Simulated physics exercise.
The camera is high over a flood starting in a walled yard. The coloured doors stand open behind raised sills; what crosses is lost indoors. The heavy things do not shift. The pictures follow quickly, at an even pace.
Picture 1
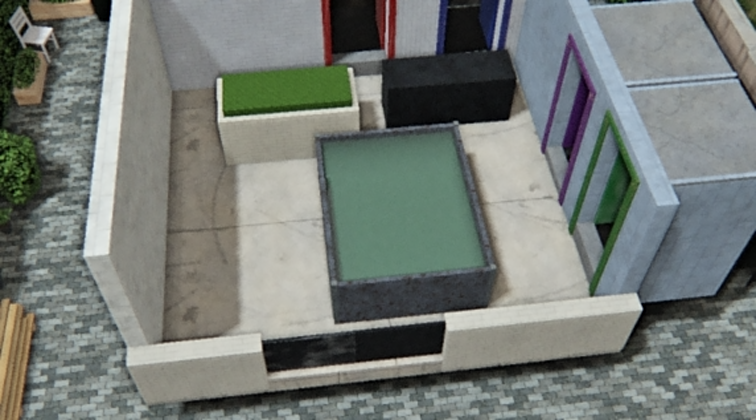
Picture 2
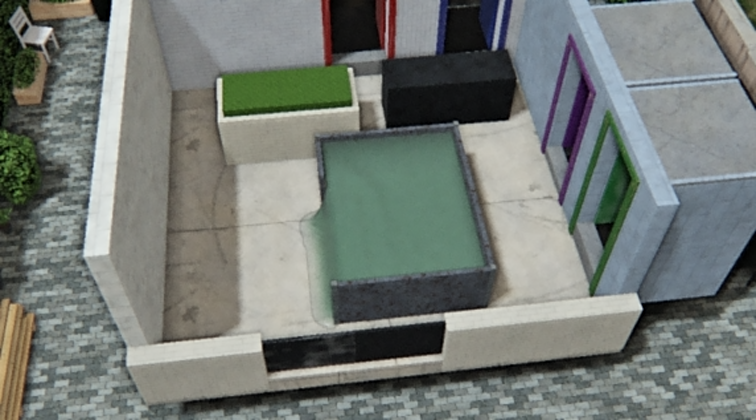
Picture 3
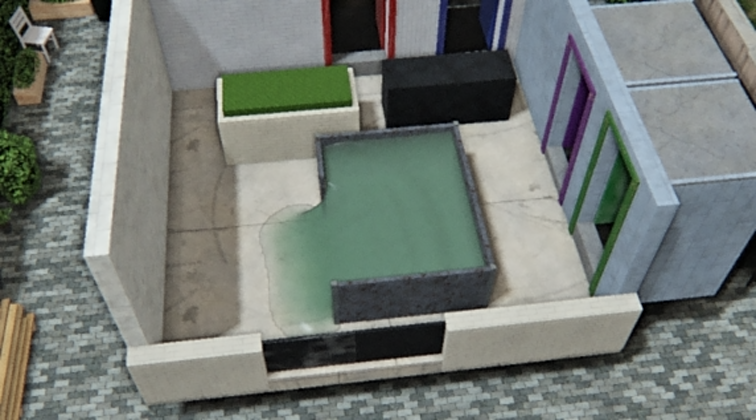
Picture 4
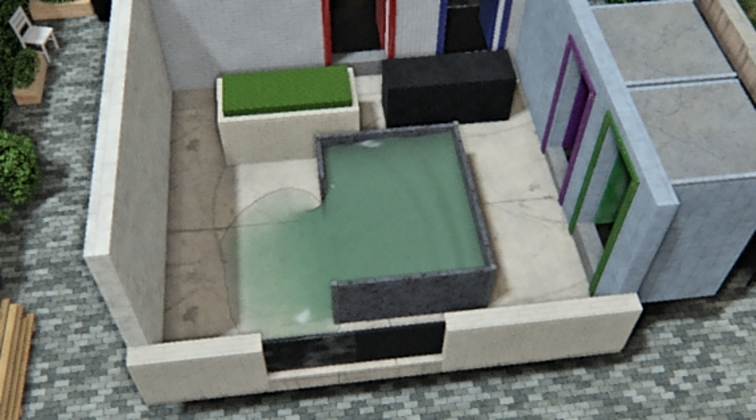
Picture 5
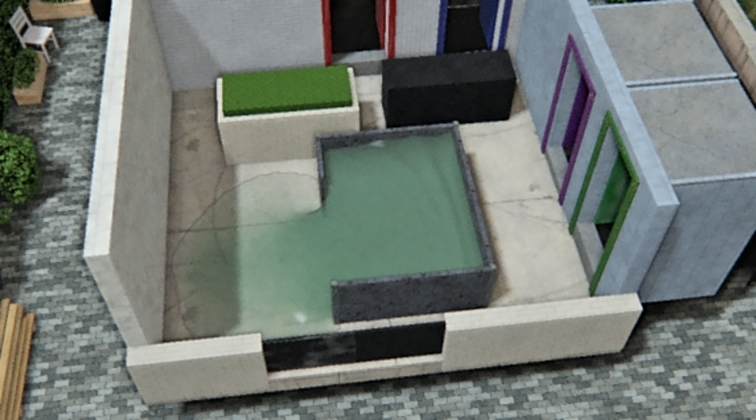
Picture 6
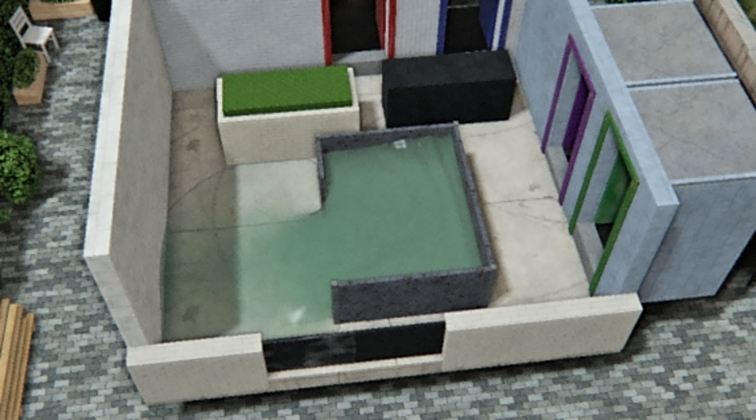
Green water pours from a gap in the tank's left side and spreads leftward across the walled yard.
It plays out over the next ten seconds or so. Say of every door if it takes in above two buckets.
In the end: The blue door lets in a lot; the green door admits no more than that; the purple door admits no more than that; the red door admits no more than that.
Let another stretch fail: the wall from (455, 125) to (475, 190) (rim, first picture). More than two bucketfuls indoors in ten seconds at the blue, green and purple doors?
Then: The blue one passes that mark; the green one keeps below it; the purple one passes that mark.
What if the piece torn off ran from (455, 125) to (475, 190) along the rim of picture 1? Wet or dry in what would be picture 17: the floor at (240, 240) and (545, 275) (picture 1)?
One after the other: Free of water, wet.
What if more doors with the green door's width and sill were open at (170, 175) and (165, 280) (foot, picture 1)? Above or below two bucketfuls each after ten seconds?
In that order: Takes less, goes over.
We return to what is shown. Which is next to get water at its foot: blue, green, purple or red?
I say the red door.
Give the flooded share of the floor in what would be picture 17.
Roughly 40 per cent.
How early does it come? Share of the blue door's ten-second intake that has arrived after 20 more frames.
About 0 per cent.
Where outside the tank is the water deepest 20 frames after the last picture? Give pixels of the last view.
Around (172, 123).
A moment on, water covers 35 % of the floor; the blue door not reached, the green door not reached, the purple door not reached, the red door not reached.
Next, water covers 40 % of the floor; the blue door not reached, the green door not reached, the purple door not reached, the red door not reached.
Then, water covers 70 % of the floor; the blue door not reached, the green door not reached, the purple door not reached, the red door wet at the sill, nothing in.
Later, water covers 95 % of the floor; the blue door over two buckets in, the green door wet at the sill, nothing in, the purple door under two buckets in, the red door wet at the sill, nothing in.
In the end, water covers 95 % of the floor; the blue door far over two buckets in, the green door wet at the sill, nothing in, the purple door under two buckets in, the red door wet at the sill, nothing in.
